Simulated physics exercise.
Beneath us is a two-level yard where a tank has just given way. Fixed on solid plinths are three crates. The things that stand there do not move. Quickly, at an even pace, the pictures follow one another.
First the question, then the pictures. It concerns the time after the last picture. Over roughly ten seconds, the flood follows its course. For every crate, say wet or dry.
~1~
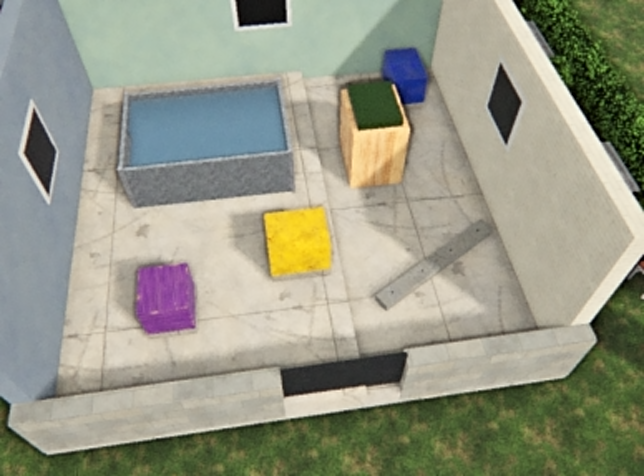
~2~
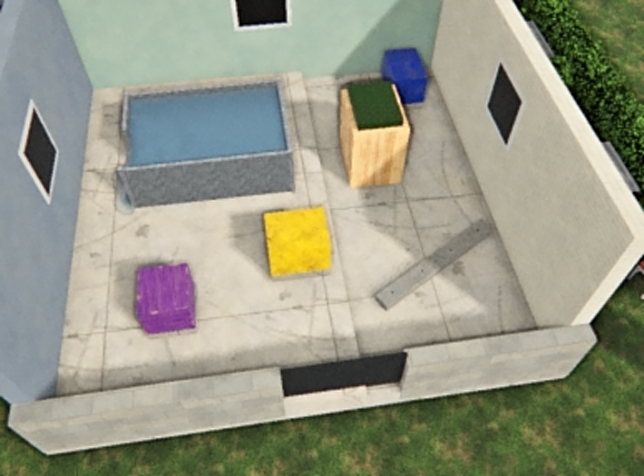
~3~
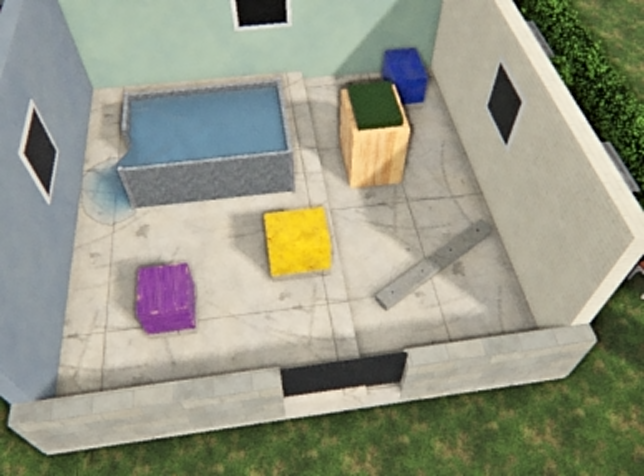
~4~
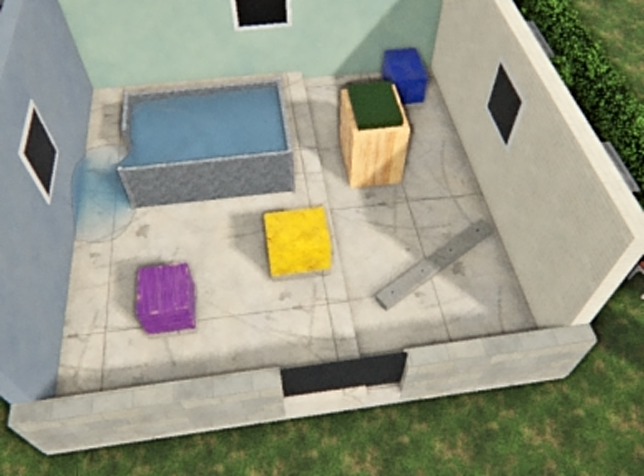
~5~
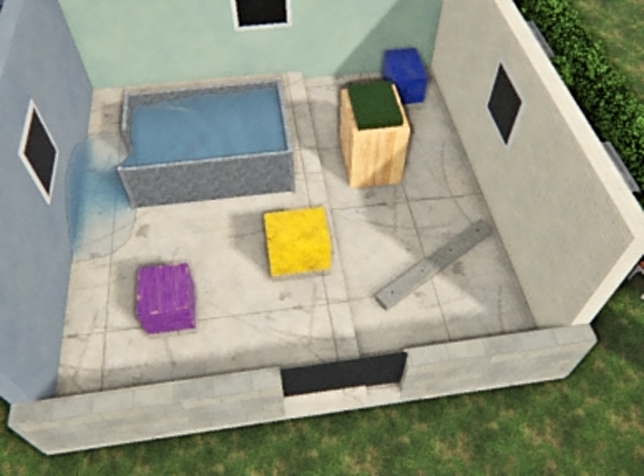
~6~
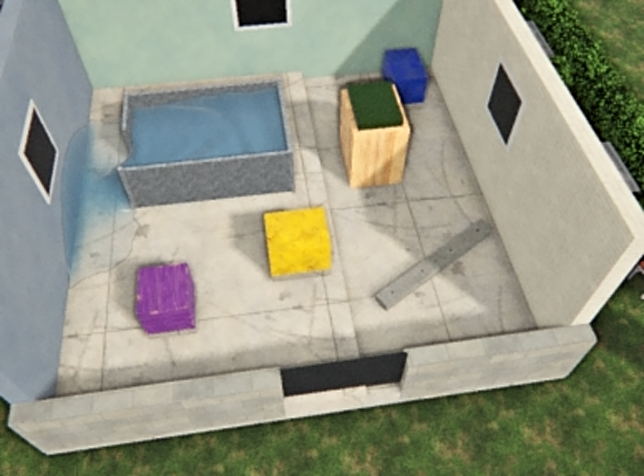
Purple crate - wet; yellow crate - dry; blue crate - wet.
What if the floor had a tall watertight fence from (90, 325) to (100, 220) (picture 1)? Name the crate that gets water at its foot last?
My answer: The blue one.
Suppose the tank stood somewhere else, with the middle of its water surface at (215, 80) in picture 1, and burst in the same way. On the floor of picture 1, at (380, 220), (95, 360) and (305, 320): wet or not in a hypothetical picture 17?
Untouched, submerged, untouched.
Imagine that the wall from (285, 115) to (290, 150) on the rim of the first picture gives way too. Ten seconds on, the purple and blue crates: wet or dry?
Purple remains dry, blue ends up wet.
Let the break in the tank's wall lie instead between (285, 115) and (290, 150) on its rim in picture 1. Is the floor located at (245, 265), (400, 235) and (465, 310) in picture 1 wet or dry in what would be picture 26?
Place one: Spared by the leak. Place two: Reached by the flood. Place three: Reached by the flood.
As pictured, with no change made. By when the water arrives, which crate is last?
Go for the blue-painted one.
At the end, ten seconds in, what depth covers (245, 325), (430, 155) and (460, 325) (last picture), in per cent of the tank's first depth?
The depth comes out near 6, 10 and 12 per cent.
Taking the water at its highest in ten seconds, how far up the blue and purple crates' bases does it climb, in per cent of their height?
About 150 % and 180 %.
A moment on, water covers 20 % of the floor; the purple crate water round its plinth, the yellow crate not reached, the blue crate not reached.
Next, water covers 30 % of the floor; the purple crate water round its plinth, the yellow crate not reached, the blue crate not reached.
Then, water covers 60 % of the floor; the purple crate water round its plinth, the yellow crate water round its plinth, the blue crate water round its plinth.
Later, water covers 90 % of the floor; the purple crate water round its plinth, the yellow crate water round its plinth, the blue crate water round its plinth.
In the end, water covers 95 % of the floor; the purple crate was topped, the yellow crate stayed above the water, the blue crate was topped.
